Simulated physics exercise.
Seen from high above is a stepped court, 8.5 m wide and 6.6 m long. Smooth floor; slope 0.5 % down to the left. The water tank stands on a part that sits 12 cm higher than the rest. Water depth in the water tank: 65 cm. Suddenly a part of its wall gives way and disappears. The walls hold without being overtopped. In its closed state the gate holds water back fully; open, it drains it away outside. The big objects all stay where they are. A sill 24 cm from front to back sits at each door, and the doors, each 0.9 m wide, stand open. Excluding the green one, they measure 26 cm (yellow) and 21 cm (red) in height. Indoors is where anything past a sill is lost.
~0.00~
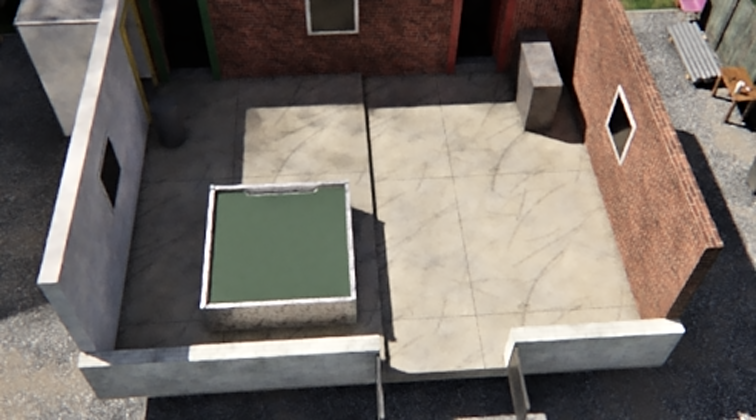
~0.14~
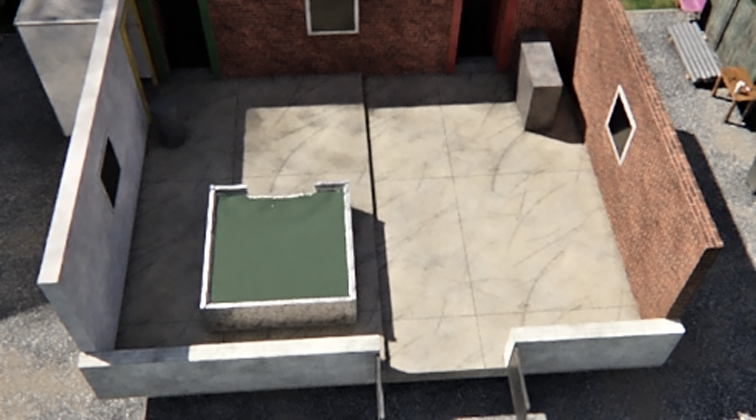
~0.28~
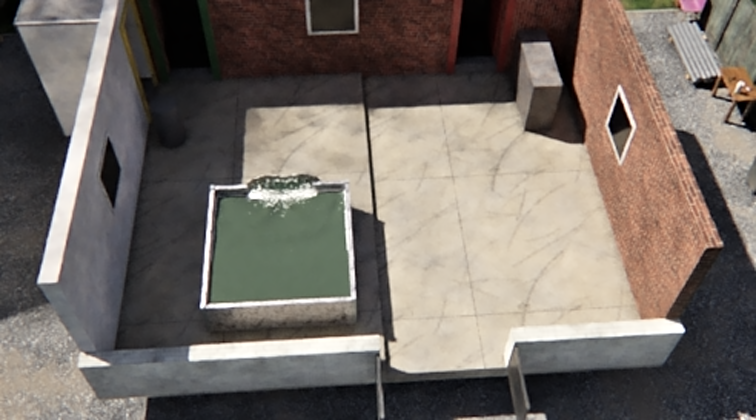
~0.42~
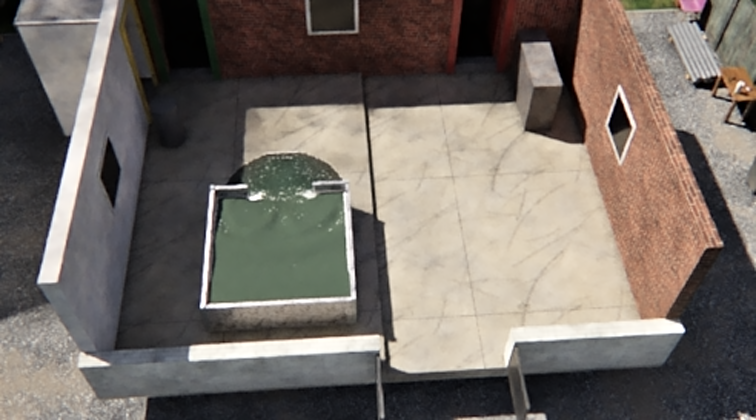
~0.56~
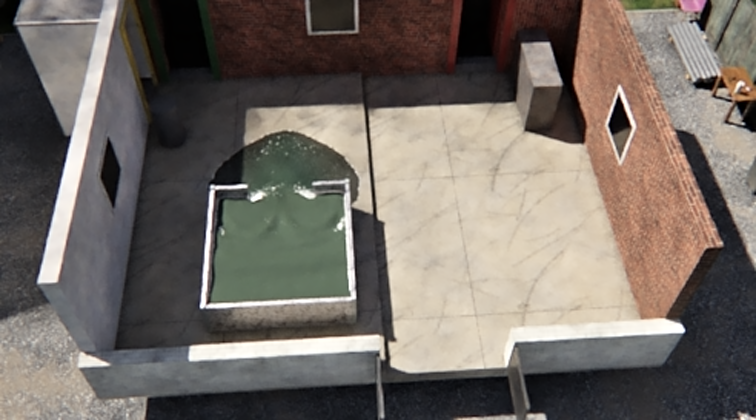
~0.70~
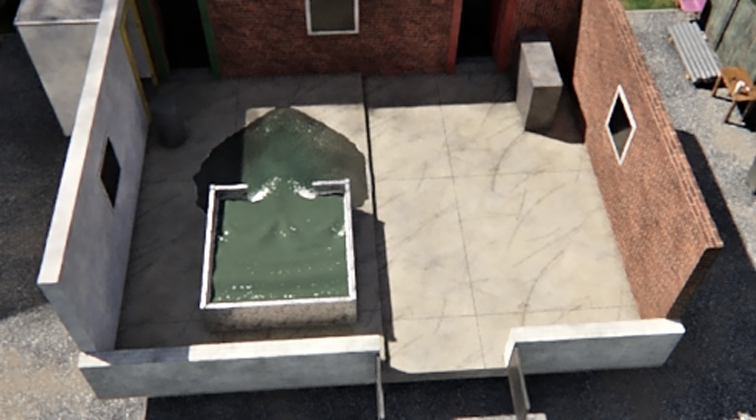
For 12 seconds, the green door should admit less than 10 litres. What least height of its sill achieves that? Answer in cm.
Close to 23 cm is just enough.
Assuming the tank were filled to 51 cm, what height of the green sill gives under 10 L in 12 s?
About 17 cm.
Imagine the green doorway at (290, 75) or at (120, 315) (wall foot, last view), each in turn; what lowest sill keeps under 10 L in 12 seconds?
About 24 and 9.0 cm.
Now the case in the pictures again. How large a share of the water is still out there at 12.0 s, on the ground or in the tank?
Something like 94 per cent of it remains.
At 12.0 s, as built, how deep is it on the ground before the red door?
Depth: Near 9.0 cm.
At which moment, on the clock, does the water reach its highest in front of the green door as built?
2.8 s.
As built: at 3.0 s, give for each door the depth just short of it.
Yellow 24, red 8, green 24 cm.
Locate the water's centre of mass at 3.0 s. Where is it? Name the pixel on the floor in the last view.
Centre of mass: About (286, 188) px.
After 1.4 s water covers 25 % of the floor, deepest (34 cm) near (287, 201); it has not reached the green door.
After 3.0 s water covers 35 % of the floor, deepest (32 cm) near (155, 91); 24 cm at the green door, 33 litres in over its 12 cm sill.
After 12.0 s water covers 95 % of the floor, deepest (11 cm) near (168, 291); 9 cm at the green door, 128 litres in over its 12 cm sill.
At the green door as built, the water arrived by 1.6 s and peaked near 24 cm at 2.8 s.
With a sill of 19 cm, 27 litres would have come in within the 12 s; with 26 cm, 3 litres. So under 10 litres takes about 23 cm.
